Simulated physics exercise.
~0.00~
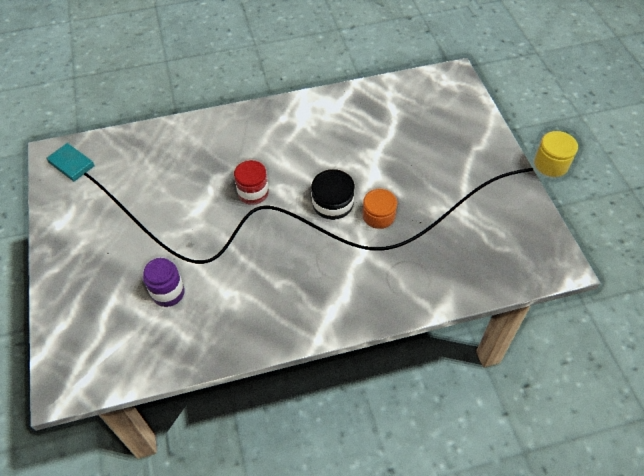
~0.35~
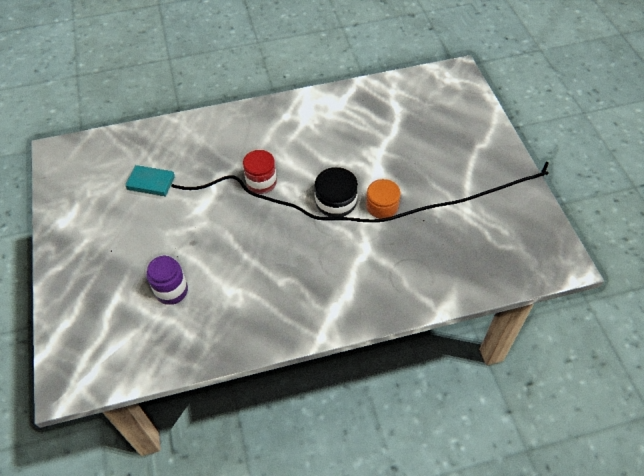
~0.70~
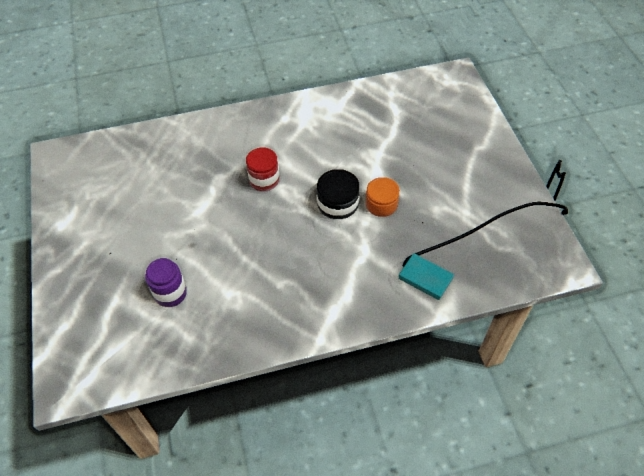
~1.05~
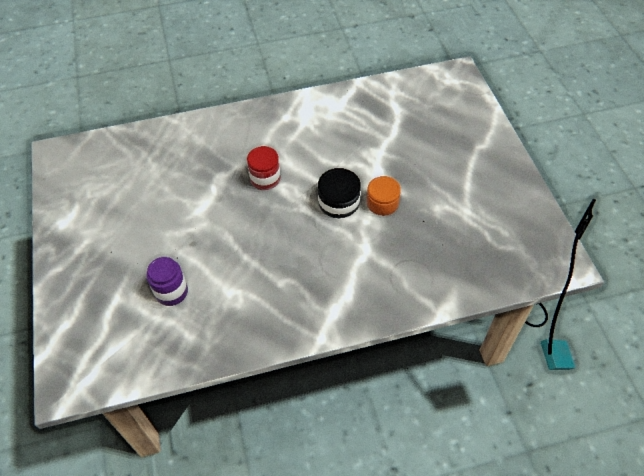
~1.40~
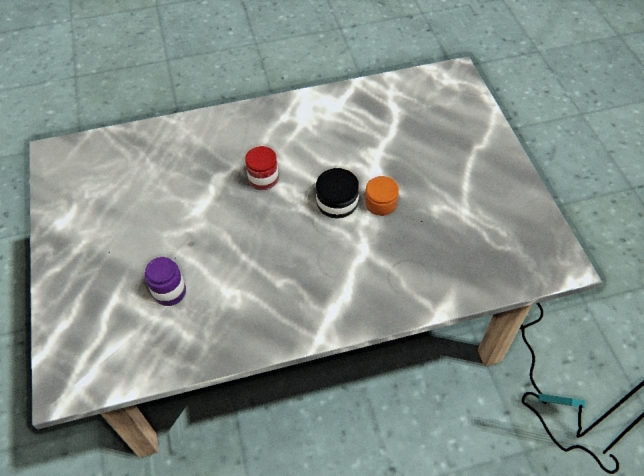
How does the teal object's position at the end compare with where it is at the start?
At the start it lies on the table near the far left corner. By the end it is off the table, beyond the near right corner at the lower right of the view.
